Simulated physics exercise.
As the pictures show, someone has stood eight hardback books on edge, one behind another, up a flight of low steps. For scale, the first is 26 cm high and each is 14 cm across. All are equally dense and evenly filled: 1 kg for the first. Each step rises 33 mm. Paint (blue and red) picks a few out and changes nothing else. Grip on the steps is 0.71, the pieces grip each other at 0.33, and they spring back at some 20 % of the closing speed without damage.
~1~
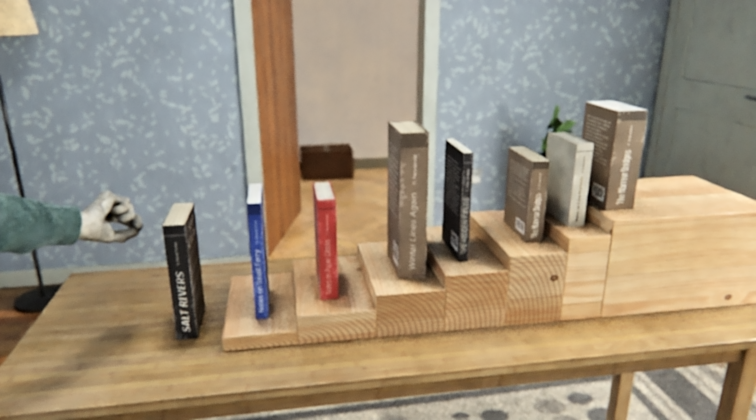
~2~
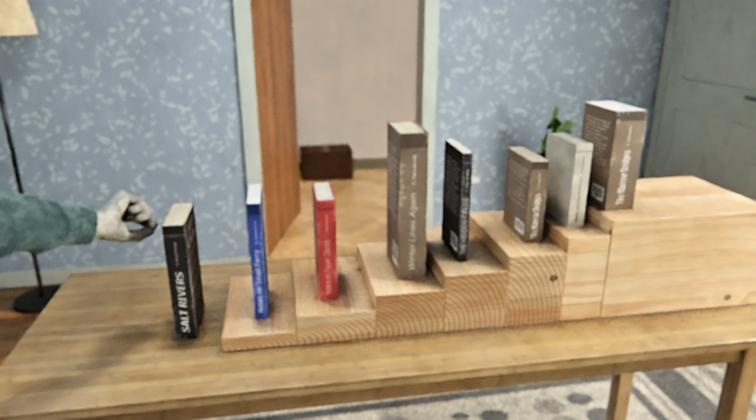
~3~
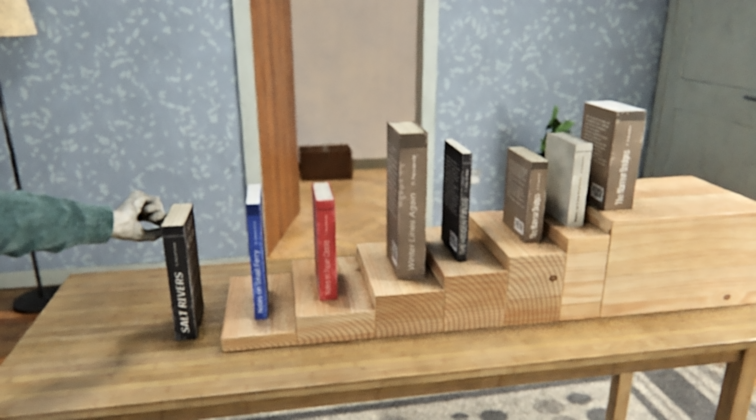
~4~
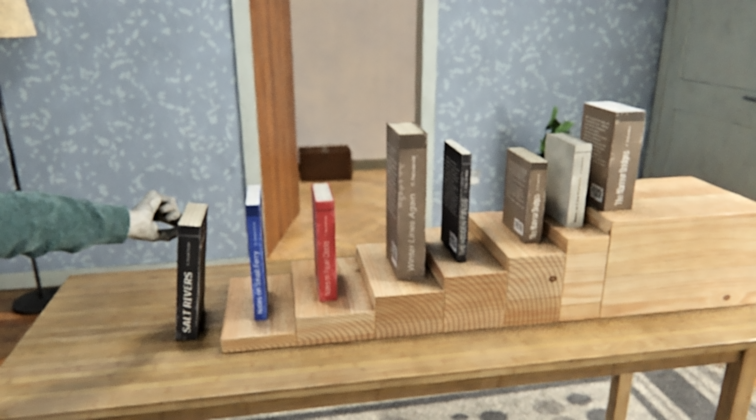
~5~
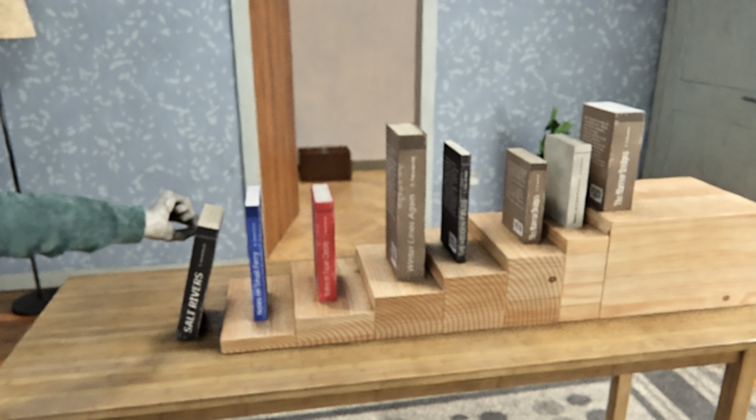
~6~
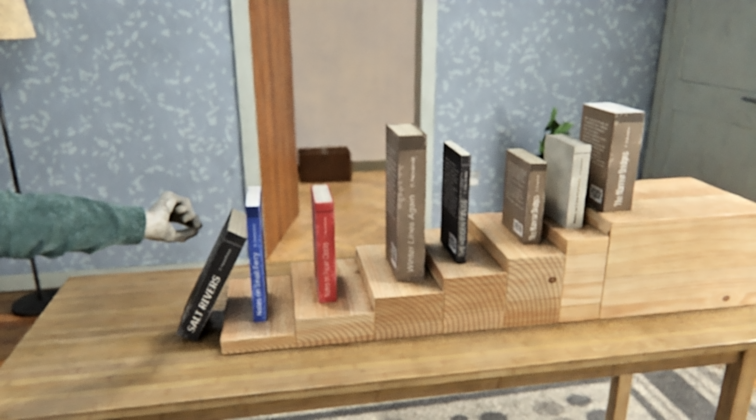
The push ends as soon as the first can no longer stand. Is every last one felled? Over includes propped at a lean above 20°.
Here yes, the whole lot goes.
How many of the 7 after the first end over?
It comes to 7.
Then, 0.16 s past the last view, 1 of the 7 other books over; blue book 26° from how it stood.
Then, 0.38 s past the last view, 2 of the 7 other books over; blue book 53° from how it stood; red book 42° from how it stood.
Then, 0.68 s past the last view, 4 of the 7 other books over; blue book 61° from how it stood; red book 58° from how it stood.
Then, 1.04 s past the last view, 7 of the 7 other books over; blue book 60° from how it stood; red book 57° from how it stood.
In the end, 7 of the 7 other books over; blue book 60° from how it stood; red book 57° from how it stood. Not one is left standing. From the last view, middles, blue book near (313, 271), red book near (370, 253).
